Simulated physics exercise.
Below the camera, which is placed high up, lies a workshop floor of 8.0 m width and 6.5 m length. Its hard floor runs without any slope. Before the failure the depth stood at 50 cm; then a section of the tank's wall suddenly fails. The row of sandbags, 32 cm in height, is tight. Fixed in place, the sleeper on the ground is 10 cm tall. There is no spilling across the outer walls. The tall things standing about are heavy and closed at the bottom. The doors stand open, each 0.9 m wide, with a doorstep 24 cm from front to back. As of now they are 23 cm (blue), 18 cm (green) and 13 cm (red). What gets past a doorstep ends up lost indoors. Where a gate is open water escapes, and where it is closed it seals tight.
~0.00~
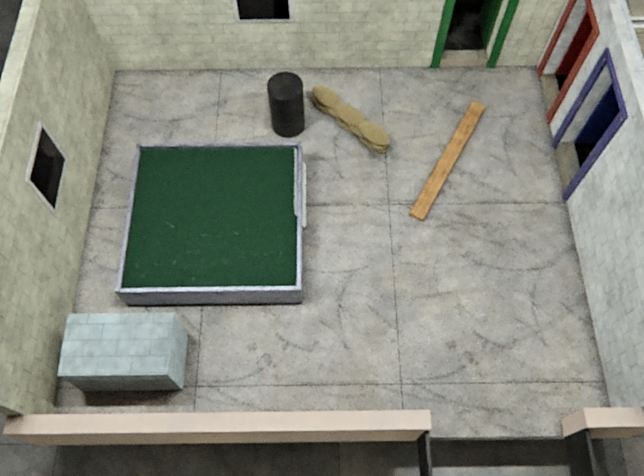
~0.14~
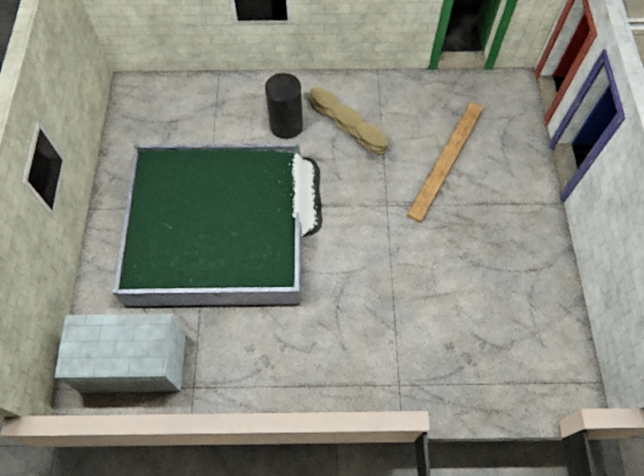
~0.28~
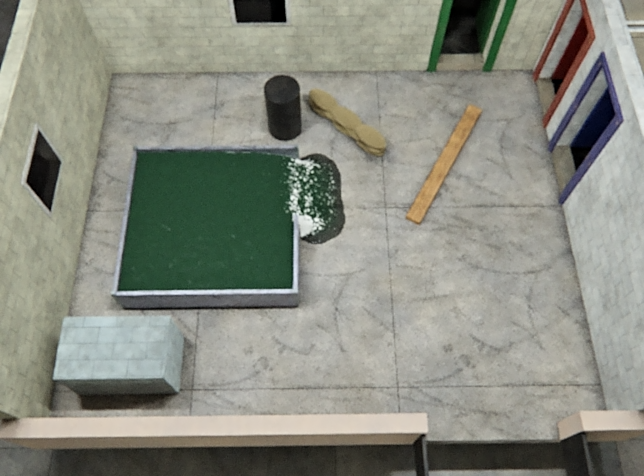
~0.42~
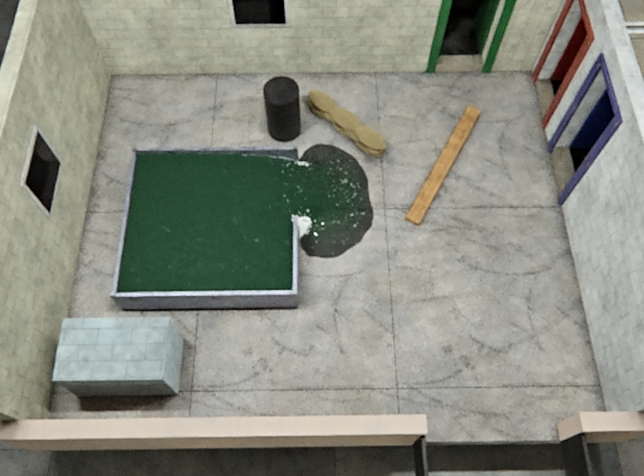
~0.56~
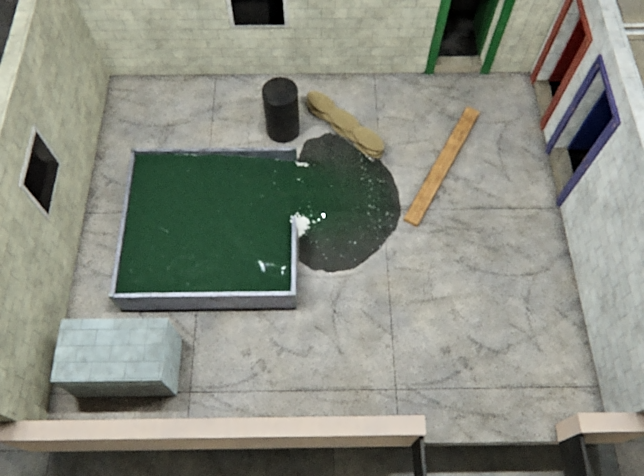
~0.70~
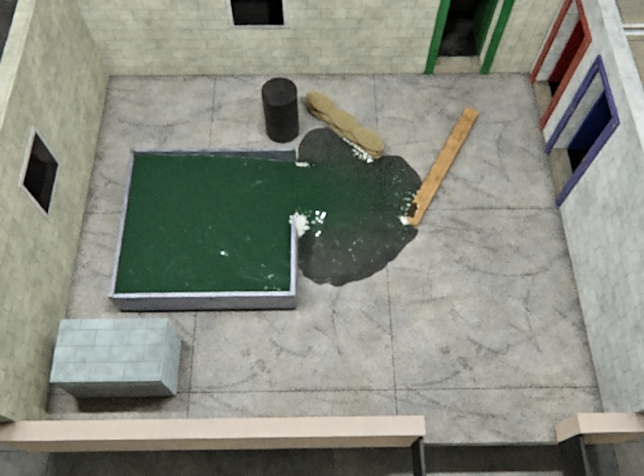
Dark green water bursts through a gap in the right side of a low grey-walled square tank, seen from high above a grey workshop floor. Around it are a pale block, a black cylinder, tan sandbags, a wooden sleeper, and green, red and blue doorways at upper right. Flecked with white foam, the water spreads rightward in a widening rounded pool, touching the sandbags and the sleeper's lower end.
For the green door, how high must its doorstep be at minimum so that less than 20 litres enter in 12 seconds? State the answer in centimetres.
It must be at least about 12.5 cm.
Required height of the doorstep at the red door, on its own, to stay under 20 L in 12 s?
Red: 10.0 cm.
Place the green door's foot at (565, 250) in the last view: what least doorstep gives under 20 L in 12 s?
Roughly 11.0 cm.
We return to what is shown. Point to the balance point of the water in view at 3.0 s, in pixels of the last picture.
(299, 212).
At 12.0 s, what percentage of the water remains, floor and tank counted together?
Around 86 in a hundred parts remain.
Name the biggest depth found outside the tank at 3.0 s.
30 cm.
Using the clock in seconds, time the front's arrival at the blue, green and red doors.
Blue 1.8 s, green 2.0 s, red 2.4 s.
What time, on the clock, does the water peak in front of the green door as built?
Roughly at 3.2 s.
After 1.4 s water covers 20 % of the floor, deepest (32 cm) near (351, 152); it has not reached the green door.
After 3.0 s water covers 40 % of the floor, deepest (30 cm) near (416, 196); 15 cm at the green door, 0 litres in over its 18 cm doorstep.
After 12.0 s water covers 95 % of the floor, deepest (12 cm) near (527, 72); 9 cm at the green door, 0 litres in over its 18 cm doorstep.
At the green door as built, the water arrived by 2.1 s and peaked near 16 cm at 3.2 s.
Run again over the same 12 s with other heights there, 54 litres in over 10 cm, 9 litres over 14 cm. The limit of 20 litres is kept from about 12.5 cm up.
